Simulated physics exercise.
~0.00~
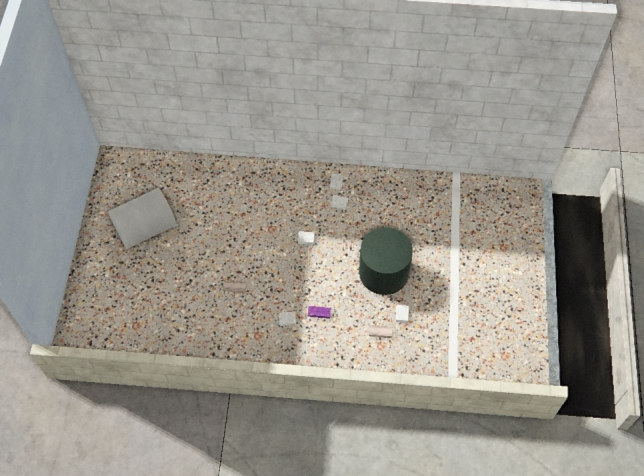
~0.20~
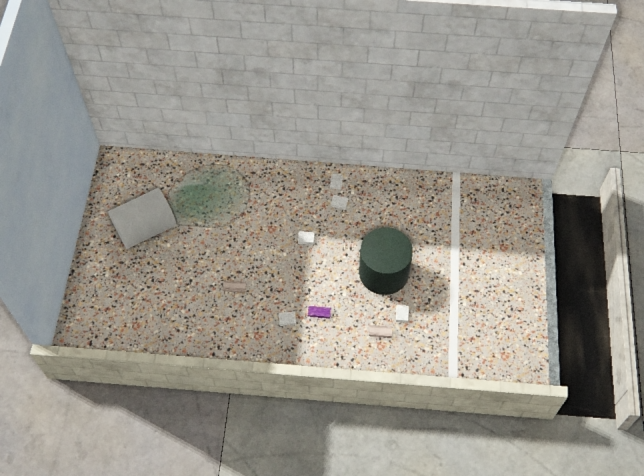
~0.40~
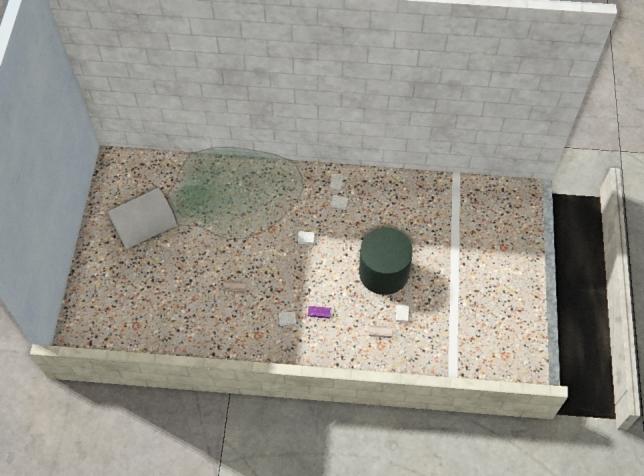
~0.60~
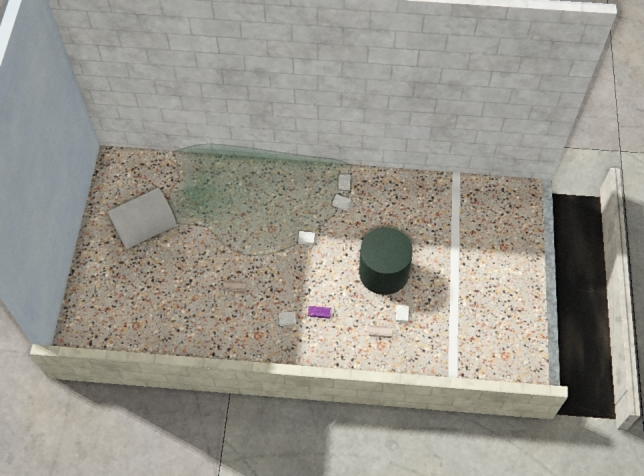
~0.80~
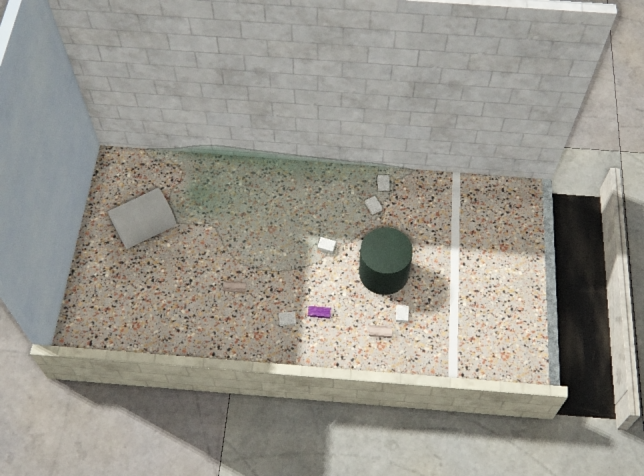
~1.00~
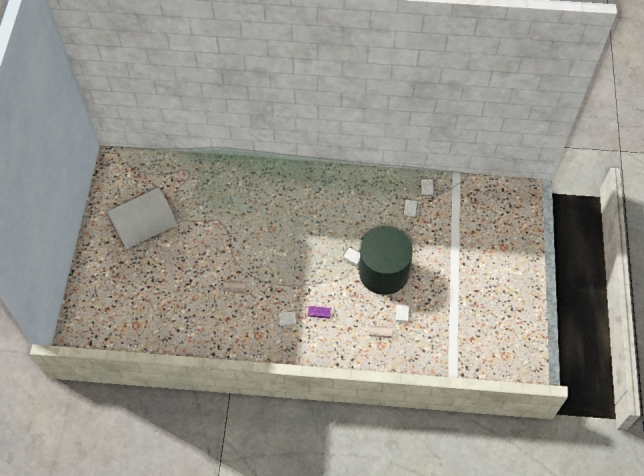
In the video, greenish water appears beside a gray slab on a speckled floor and spreads rightward along a brick wall, shifting three small pale blocks to the right toward a dark green cylinder while the purple block stays still.
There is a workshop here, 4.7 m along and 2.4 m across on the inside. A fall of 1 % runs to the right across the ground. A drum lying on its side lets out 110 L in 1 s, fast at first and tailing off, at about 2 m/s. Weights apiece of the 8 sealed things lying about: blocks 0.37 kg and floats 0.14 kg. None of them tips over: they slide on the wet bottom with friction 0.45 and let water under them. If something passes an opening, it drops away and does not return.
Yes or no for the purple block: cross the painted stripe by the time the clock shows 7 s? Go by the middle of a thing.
Purple block comes up short.
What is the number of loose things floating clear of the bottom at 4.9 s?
0 at that moment.
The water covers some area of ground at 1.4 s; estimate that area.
Some 4.0 m2 of it.
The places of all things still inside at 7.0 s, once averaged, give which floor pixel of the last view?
Close to pixel (330, 315).
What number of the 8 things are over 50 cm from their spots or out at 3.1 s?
Count: 3.
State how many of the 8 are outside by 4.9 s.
That would be 2.
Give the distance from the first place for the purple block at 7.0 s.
It's about 0 cm away.
After 1.4 s the purple block is near (319, 311), 0.0 m from its start, aground; 2 of 8 are over the mark; 2 afloat.
After 3.1 s the purple block is near (319, 311), 0.0 m from its start, aground; 2 of 8 are over the mark; 1 afloat.
After 4.9 s the purple block is near (319, 311), 0.0 m from its start, aground; 2 of 8 are over the mark; 0 afloat.
After 7.0 s the purple block is near (319, 311), 0.0 m from its start, aground; 2 of 8 are over the mark; 0 afloat.
